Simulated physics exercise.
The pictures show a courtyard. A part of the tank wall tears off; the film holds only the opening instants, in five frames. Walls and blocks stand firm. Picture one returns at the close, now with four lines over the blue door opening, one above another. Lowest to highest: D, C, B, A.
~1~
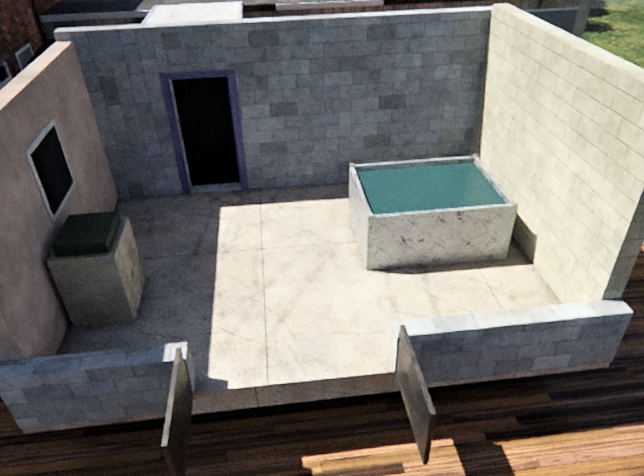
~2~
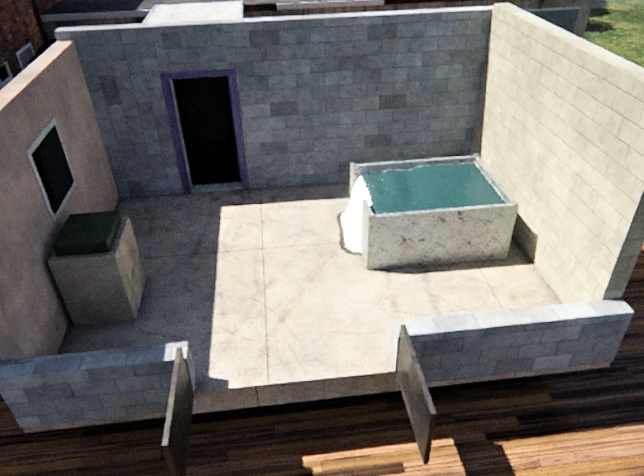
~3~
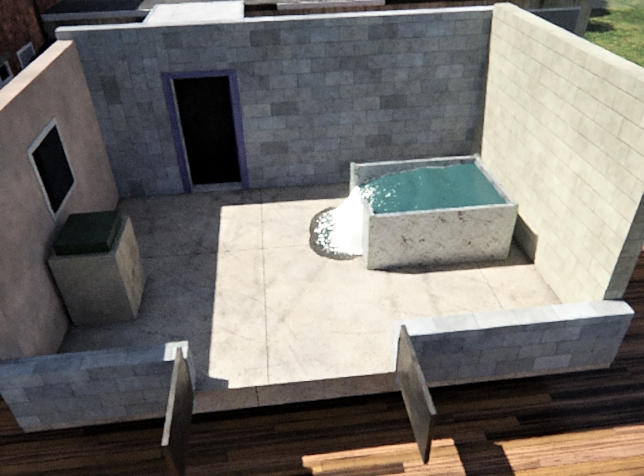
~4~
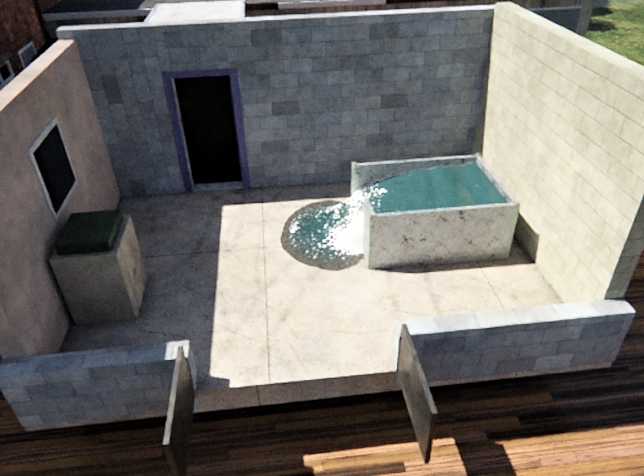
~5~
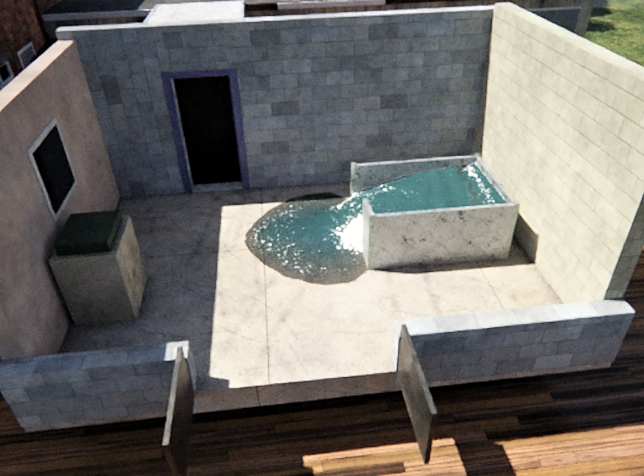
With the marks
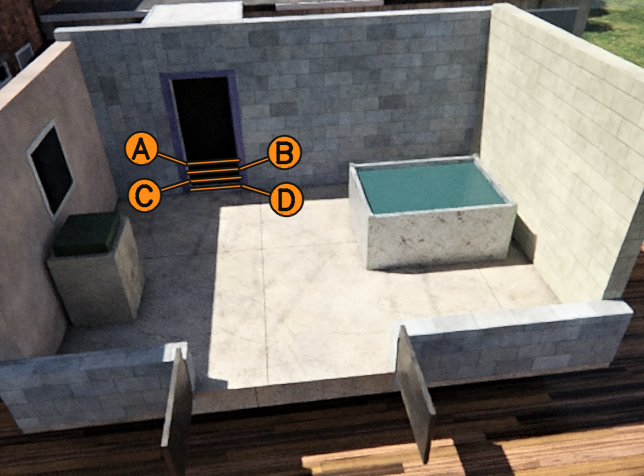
Water pours from the left side of a stone tank and spreads across the courtyard floor.
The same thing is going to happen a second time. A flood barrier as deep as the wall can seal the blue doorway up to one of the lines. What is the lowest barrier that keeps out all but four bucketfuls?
That is line C.
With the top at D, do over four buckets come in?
Yes.
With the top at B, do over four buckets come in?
No.
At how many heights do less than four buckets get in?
Three of the four.
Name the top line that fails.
That would be D.
On the marked copy, A at (212, 162); B at (213, 170); C at (215, 179); D at (216, 187); from the bottom up D, C, B, A.
With A, nothing gets over.
With B, nothing gets over.
With C, nothing gets over.
With D, about 13 bucketfuls get in.
